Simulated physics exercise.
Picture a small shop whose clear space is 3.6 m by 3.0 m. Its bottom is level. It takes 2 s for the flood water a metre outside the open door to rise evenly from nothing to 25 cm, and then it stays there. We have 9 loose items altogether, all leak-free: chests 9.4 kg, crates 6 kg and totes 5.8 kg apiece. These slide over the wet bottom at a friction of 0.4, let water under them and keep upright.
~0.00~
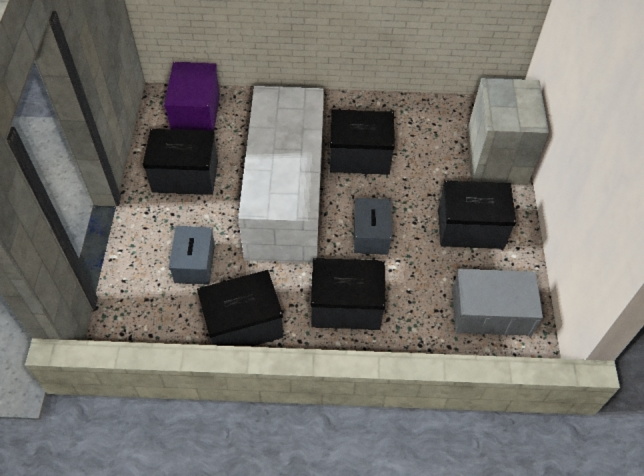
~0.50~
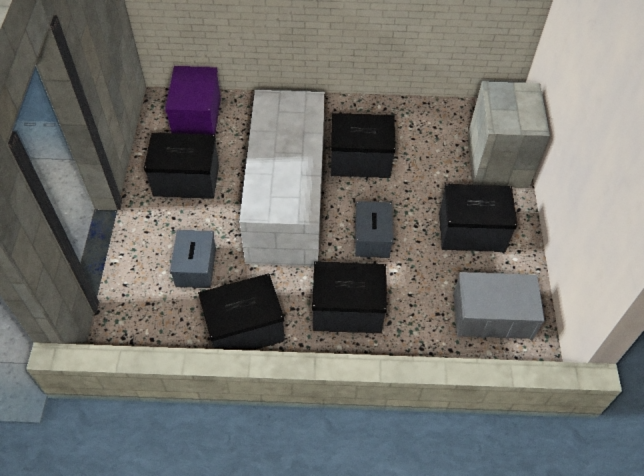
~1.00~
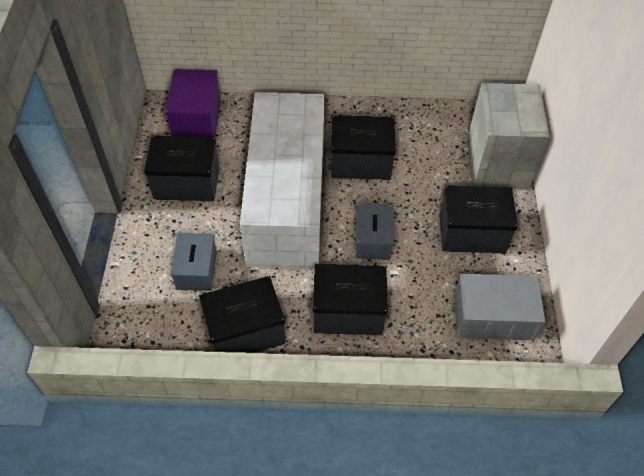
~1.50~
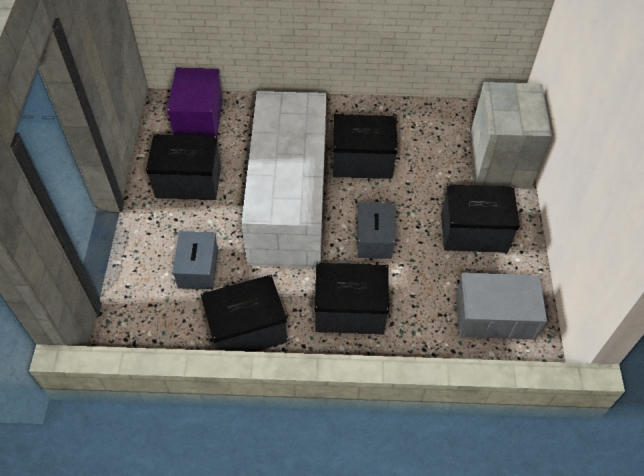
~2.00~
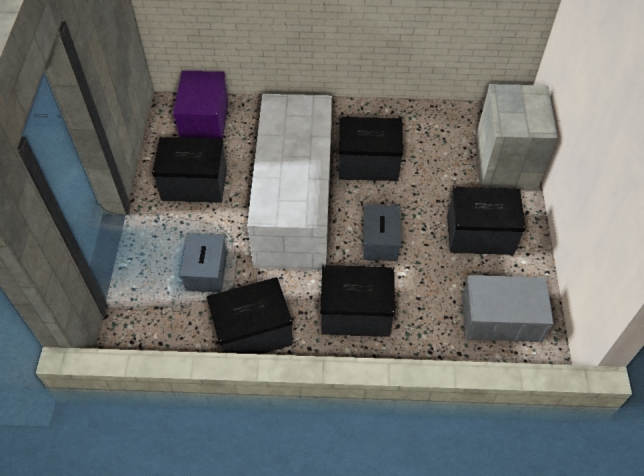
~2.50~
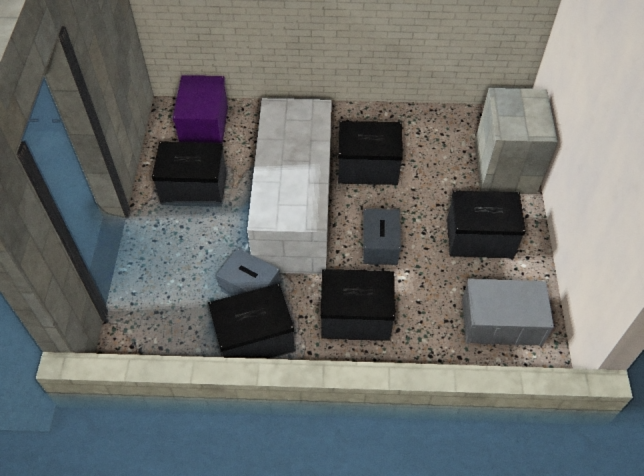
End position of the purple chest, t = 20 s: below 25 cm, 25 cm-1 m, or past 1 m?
It is going to make a small trip.
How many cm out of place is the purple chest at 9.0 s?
About 30 cm out of place.
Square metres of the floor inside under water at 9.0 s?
Close to 10.0 m2, I'd say.
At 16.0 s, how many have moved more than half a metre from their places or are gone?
8.
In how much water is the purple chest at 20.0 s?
Near 22 cm deep.
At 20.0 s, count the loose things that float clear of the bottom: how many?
At that point I count 9.
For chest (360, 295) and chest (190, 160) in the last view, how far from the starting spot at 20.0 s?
In turn: 100 cm, 30 cm.
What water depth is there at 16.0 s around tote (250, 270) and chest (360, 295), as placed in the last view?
First about 20 cm, second about 17 cm.
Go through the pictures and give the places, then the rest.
The first picture shows the purple chest at (191, 84) rests on the ground; water covers 0.0 m2; 0 of 9 have shifted.
The second picture shows the purple chest at (192, 88), on the bottom; water covers 0.0 m2; 0 of 9 have shifted.
The third picture shows the purple chest at (192, 91), on the bottom; 0.0 m2 under water; 0 of 9 have shifted.
The fourth picture shows the purple chest at (194, 89), on the bottom; water covers 0.0 m2; 0 of 9 have shifted.
The fifth picture shows the purple chest at (199, 92), on the bottom; 0.7 m2 under water; 0 of 9 have shifted.
The sixth picture shows the purple chest at (199, 97), on the bottom; 1.8 m2 under water; 1 of 9 have shifted.
After 4.0 s the purple chest is near (166, 86), 0.3 m from its start, afloat; 2 afloat.
After 9.0 s the purple chest is near (193, 114), 0.3 m from its start, afloat; 9 afloat.
After 16.0 s the purple chest is near (165, 156), 0.9 m from its start, afloat; 9 afloat.
After 20.0 s the purple chest is near (213, 139), 0.7 m from its start, afloat; 9 afloat.
